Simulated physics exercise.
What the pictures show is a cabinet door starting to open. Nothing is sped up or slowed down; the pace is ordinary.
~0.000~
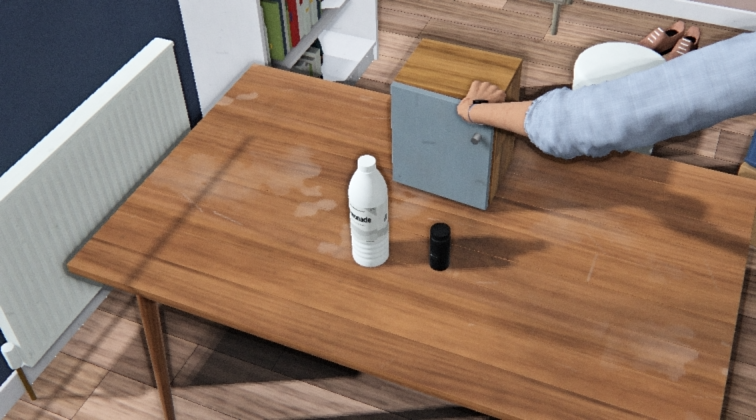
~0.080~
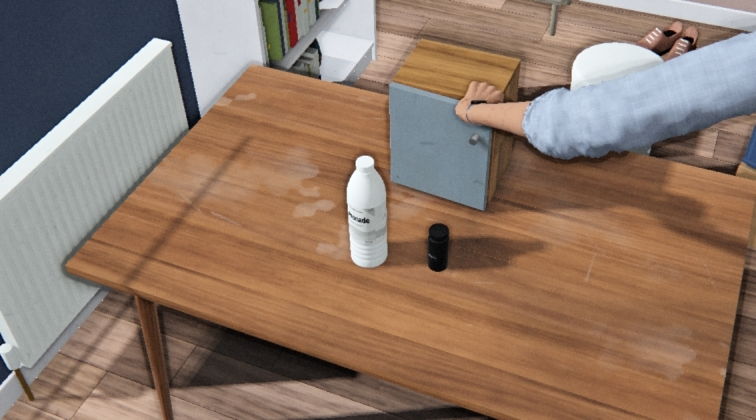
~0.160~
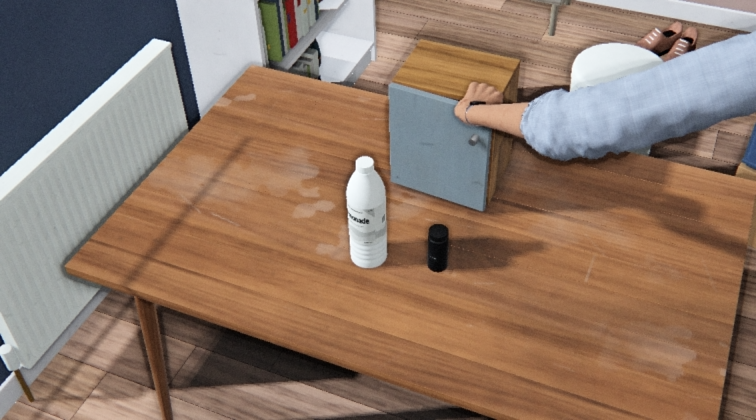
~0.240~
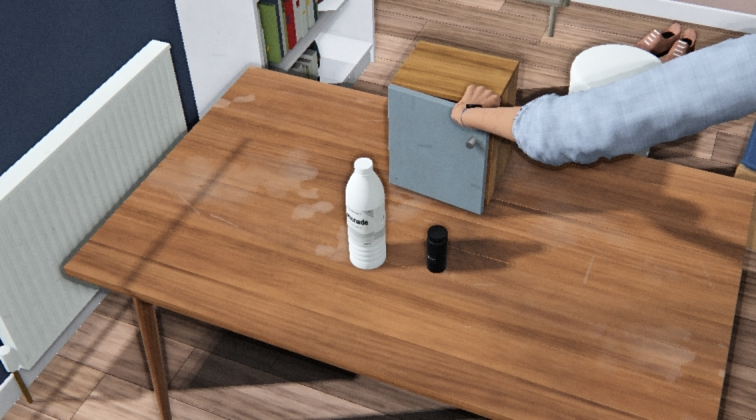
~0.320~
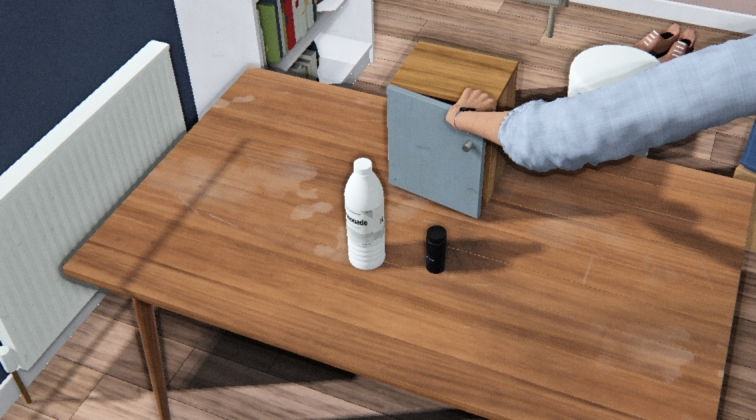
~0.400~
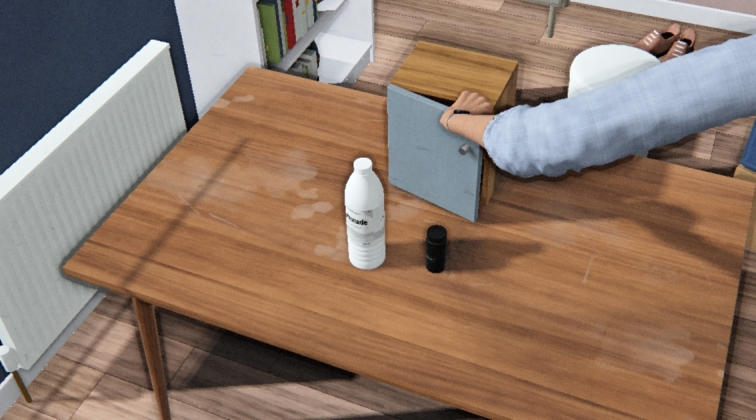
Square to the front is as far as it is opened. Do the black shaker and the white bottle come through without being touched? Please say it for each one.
In order: Black shaker: Not hit; white bottle: Hit and moved.
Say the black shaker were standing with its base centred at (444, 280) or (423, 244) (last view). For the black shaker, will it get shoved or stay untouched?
The black shaker, try by try, is never reached; gets hit and moved.
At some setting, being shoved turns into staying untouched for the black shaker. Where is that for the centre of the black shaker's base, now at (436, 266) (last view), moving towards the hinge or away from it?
Around (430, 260).
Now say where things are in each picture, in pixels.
Door 4° open; black shaker (440, 247); white bottle (369, 210); door (439, 150), in the first picture.
Door 4° open; white bottle (367, 211); door (437, 151), in the second picture.
Door 4° open; black shaker (438, 248); door (436, 151), in the third picture.
Door 6° open; white bottle (366, 213); door (435, 154), in the fourth picture.
Door 9° open; black shaker (436, 250); door (432, 156), in the fifth picture.
Door 13° open; black shaker (436, 249); white bottle (365, 213); door (431, 157), in the sixth picture.
After 1.74 s, door 73° open; black shaker at rest near (436, 249); white bottle displaced a little near (358, 213).
After 1.98 s, door 84° open; black shaker at rest near (436, 249); white bottle displaced about its own width near (337, 210).
In the end (2.7 s), the black shaker stays untouched, near (436, 249); the white bottle gets shoved, near (326, 208).
